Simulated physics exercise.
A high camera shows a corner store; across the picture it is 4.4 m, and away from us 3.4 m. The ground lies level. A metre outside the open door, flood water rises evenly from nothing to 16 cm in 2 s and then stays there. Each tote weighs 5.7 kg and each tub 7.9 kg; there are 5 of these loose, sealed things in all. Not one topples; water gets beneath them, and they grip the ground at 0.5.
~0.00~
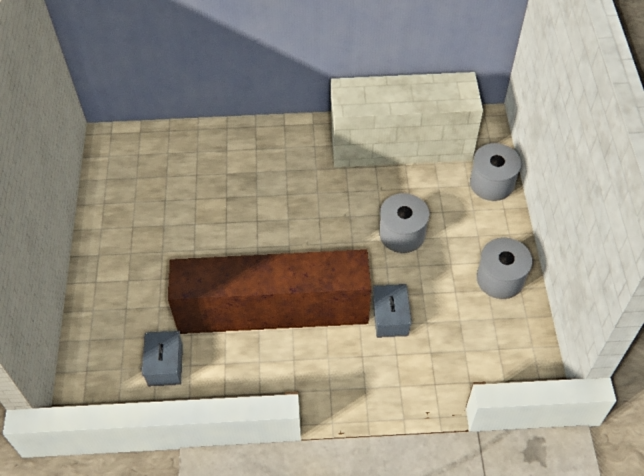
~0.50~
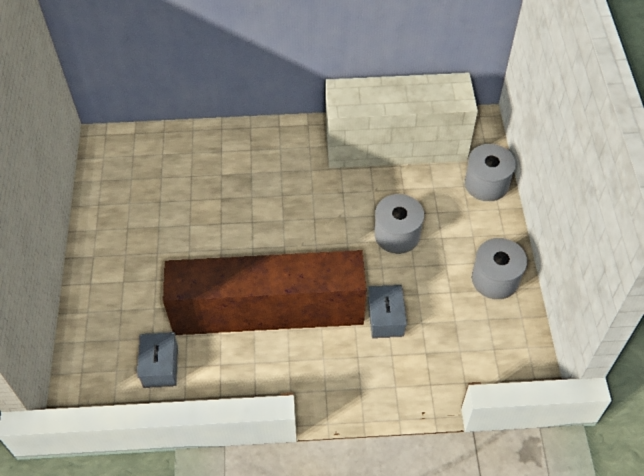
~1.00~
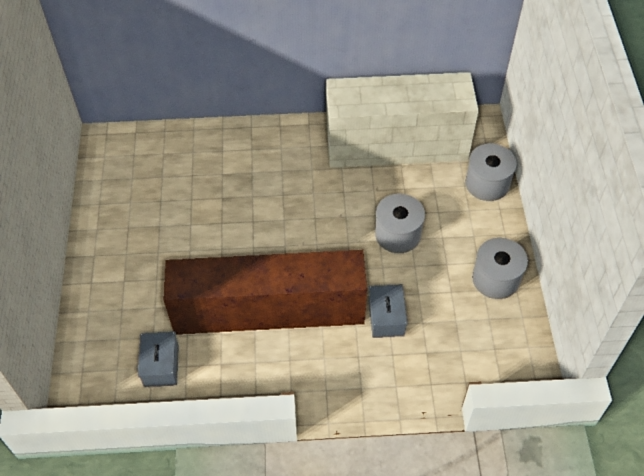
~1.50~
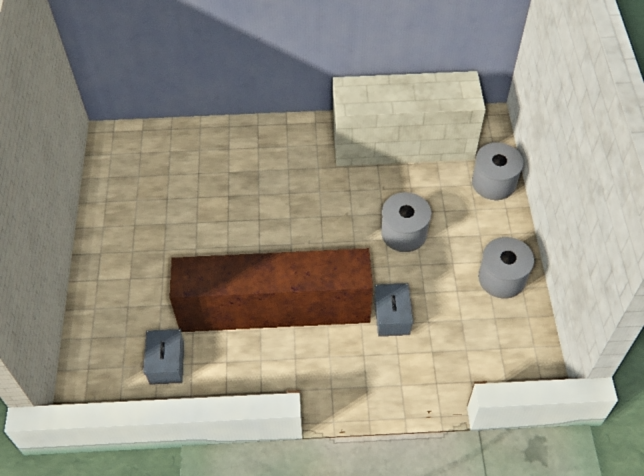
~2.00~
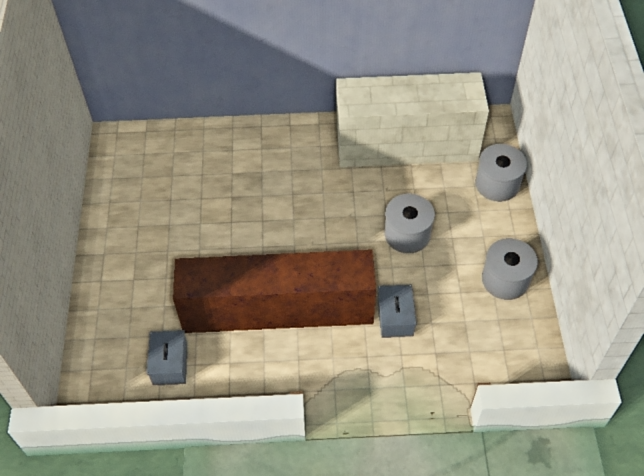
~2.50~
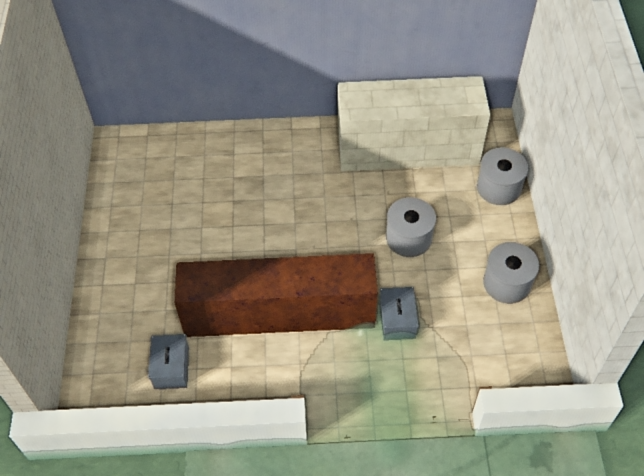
In this clip, a high view shows a store room with a reddish-brown counter, gray cylinders and small boxes; greenish water spreads over the ground outside, then enters through the front opening onto the tiles, while the objects stay put.
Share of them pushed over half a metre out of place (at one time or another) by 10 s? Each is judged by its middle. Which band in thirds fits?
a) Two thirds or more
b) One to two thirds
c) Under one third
a.
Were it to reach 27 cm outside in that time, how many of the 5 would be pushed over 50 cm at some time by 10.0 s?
So the tally would be 5.
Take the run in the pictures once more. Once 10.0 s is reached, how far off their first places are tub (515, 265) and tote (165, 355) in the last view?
The first is 250 cm from its start, the second 140 cm.
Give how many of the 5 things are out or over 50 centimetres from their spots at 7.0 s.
By that time the total stands at 5.
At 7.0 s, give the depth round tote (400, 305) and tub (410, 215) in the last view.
Around 11 cm and 6 cm.
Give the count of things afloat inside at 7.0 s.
The number is 4.
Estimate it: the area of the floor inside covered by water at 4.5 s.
I'd put it close to 8.0 m2.
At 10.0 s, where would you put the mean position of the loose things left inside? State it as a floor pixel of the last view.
Mean position approx. (342, 181).
After 3.5 s 1 of 5 are over 50 cm from their spots; 0 afloat.
After 4.5 s 1 of 5 are over 50 cm from their spots; 1 afloat.
After 7.0 s 5 of 5 are over 50 cm from their spots; 4 afloat.
After 10.0 s 5 of 5 are over 50 cm from their spots, and 5 have been at some point; 4 afloat.
